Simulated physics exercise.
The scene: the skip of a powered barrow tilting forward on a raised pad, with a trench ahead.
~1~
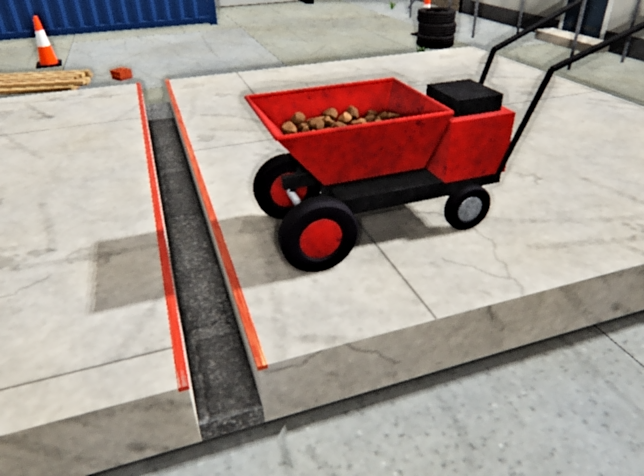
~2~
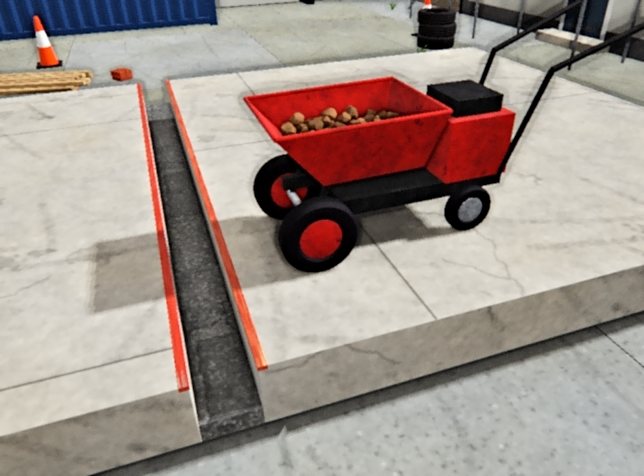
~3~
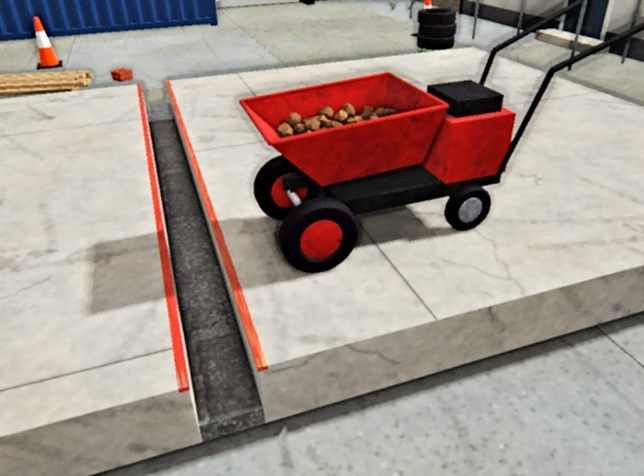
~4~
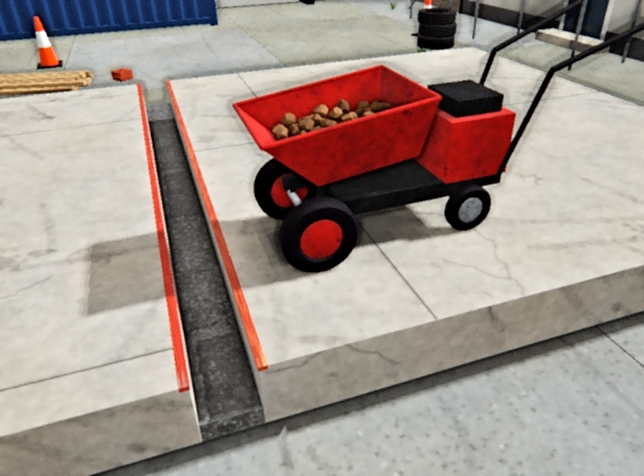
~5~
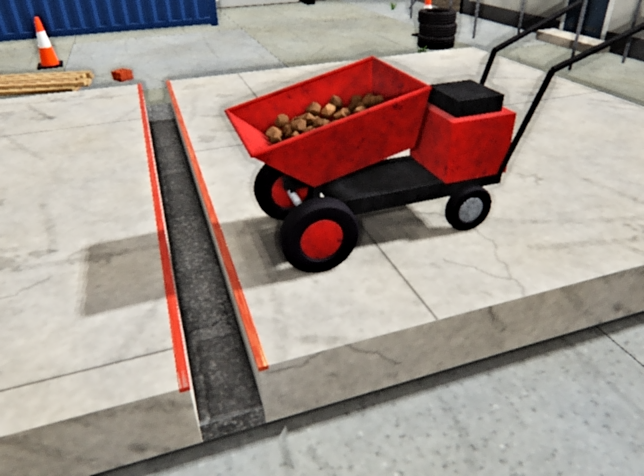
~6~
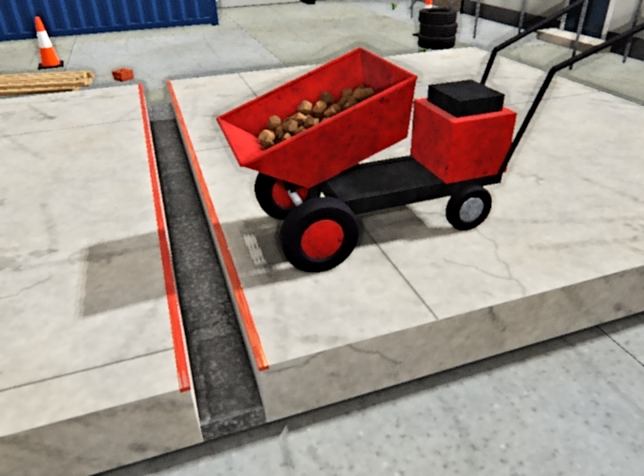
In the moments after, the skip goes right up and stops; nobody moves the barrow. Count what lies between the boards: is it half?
In the trench: More than half.
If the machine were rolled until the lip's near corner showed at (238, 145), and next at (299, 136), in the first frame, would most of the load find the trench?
First the smaller part, then the larger part.
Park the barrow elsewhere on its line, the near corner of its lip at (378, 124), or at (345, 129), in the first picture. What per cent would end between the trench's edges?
About 40 and 60 per cent.
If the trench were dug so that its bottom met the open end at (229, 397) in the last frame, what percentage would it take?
Roughly 60 in a hundred.
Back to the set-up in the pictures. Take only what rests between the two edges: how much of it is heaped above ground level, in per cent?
Roughly 0 in a hundred.
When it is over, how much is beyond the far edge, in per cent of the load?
Some 35 per cent.
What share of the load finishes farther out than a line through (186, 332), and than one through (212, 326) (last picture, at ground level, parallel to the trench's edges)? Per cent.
In turn 40 and 70 in a hundred.
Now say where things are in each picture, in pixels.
Lip of the skip near (277, 139), level; top of the load near (340, 129), clay clods; first edge of the trench near (246, 316); far edge near (175, 333), the trench under half as wide as the skip, and about as deep as wide, in the first frame.
Lip of the skip near (276, 140), level; top of the load near (339, 129), in the second frame.
Lip of the skip near (270, 144), tipped barely; top of the load near (349, 132), in the third frame.
Lip of the skip near (262, 148), tipped a little; top of the load near (348, 120), in the fourth frame.
Lip of the skip near (253, 156), tipped a little; top of the load near (375, 114), in the fifth frame.
Lip of the skip near (242, 165), tipped clearly; top of the load near (366, 108); first edge of the trench near (247, 317); far edge near (177, 334), in the sixth frame.
Shortly afterwards, skip tipped steeply; the whole lot in the skip.
Next, skip tipped right over; near two thirds in the skip; near a quarter in or heaped over the trench; a little beyond it; only a few falling.
Some moments later, skip tipped right over; near two thirds in or heaped over the trench; near a third beyond it.
In the end, skip tipped right over; near two thirds in or heaped over the trench; near a third beyond it.
